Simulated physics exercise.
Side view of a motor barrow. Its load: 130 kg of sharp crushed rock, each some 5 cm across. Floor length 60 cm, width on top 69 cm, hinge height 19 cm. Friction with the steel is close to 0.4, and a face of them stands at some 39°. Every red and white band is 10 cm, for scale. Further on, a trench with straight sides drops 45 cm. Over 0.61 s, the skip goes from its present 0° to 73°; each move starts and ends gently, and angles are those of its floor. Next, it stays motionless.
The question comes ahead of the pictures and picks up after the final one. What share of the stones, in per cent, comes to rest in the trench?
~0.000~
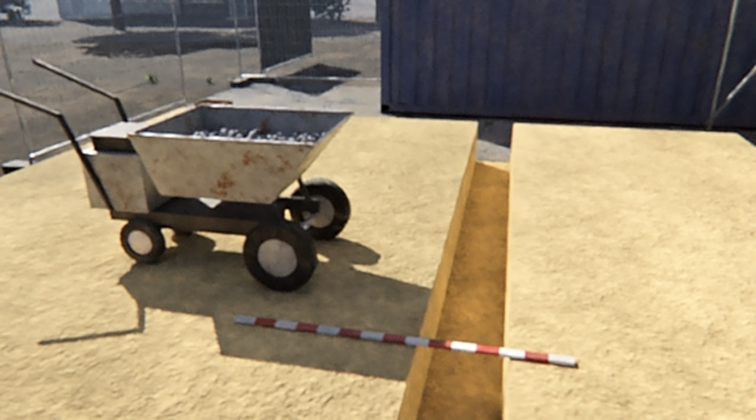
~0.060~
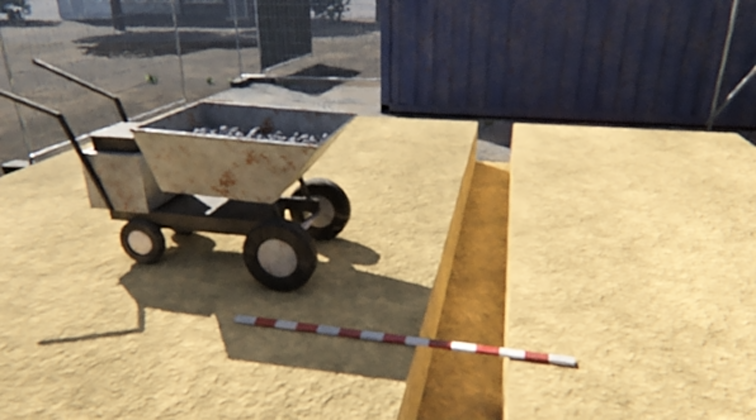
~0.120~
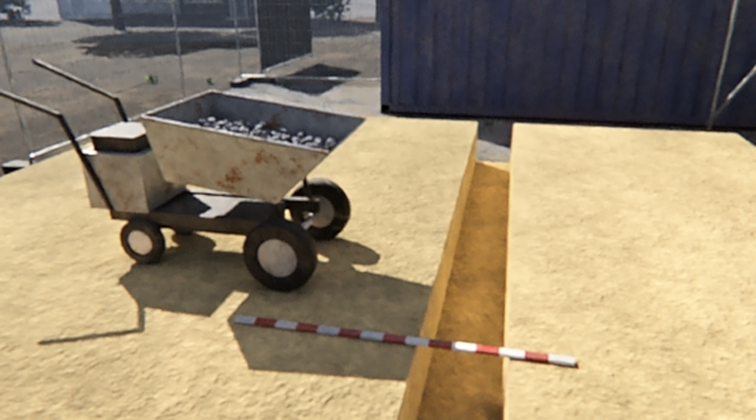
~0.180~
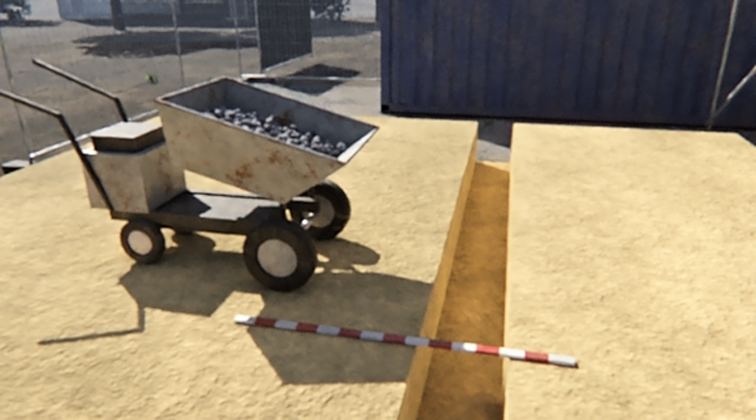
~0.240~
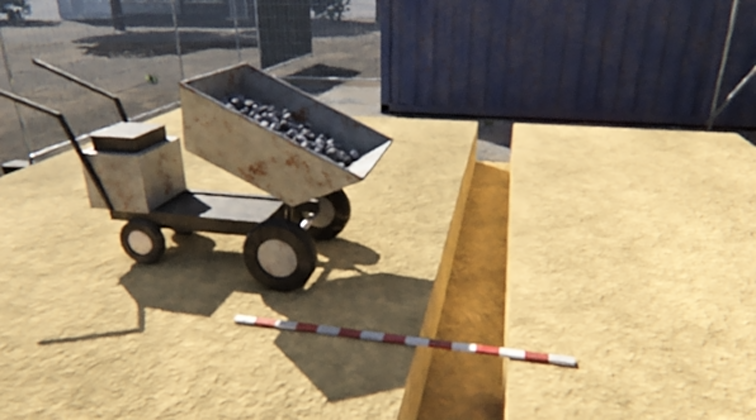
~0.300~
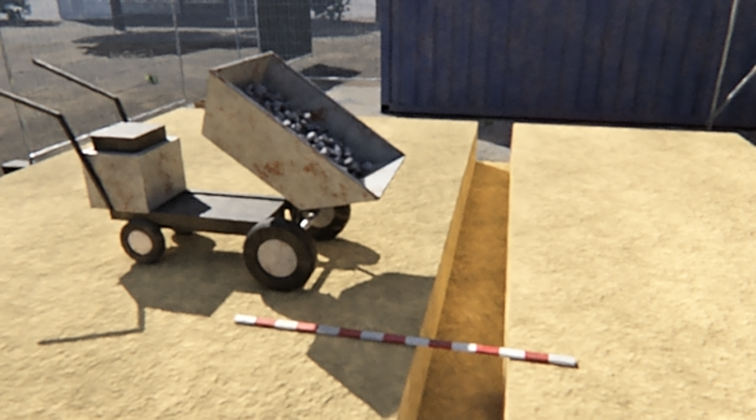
About 92 per cent of the stones finish in the trench.
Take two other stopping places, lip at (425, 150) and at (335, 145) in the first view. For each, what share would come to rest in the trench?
I'd expect close to 10 per cent at the first and 90 per cent at the second.
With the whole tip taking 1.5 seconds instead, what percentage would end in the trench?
I'd put it at some 85 in a hundred.
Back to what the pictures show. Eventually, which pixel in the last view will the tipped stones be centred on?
(470, 336).
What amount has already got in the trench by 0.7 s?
Close to 15 per cent at that time.
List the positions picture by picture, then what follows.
In the first picture, the skip is at 0°, its lip at (313, 146); the top of the load is at (244, 137).
In the second picture, lip at (318, 148), floor tilted 2°, highest stones at (229, 133); the stones move at 0.4 m/s on average.
In the third picture, lip at (329, 154), floor tilted 7°, highest stones at (222, 126); the stones move at 0.9 m/s on average.
In the fourth picture, lip at (345, 164), floor tilted 15°, highest stones at (225, 113); the stones move at 1.4 m/s on average.
In the fifth picture, lip at (363, 180), floor tilted 25°, highest stones at (233, 100); the stones move at 1.6 m/s on average.
In the sixth picture, lip at (379, 199), floor tilted 36°, highest stones at (254, 90); the stones move at 1.7 m/s on average.
After 0.5 s the floor is at 62°; 100 % in the skip; the foremost stones are at (388, 222).
After 0.7 s the floor is at 73°; 82 % in the skip, 5 % short of the trench, 13 % in the trench; the foremost stones are at (468, 299).
After 1.1 s the floor is at 73°; 16 % in the skip, 6 % short of the trench, 78 % in the trench; the foremost stones are at (510, 332).
After 3.0 s the floor is at 73°; 0 % in the skip, 8 % short of the trench, 92 % in the trench; the foremost stones are at (514, 354).
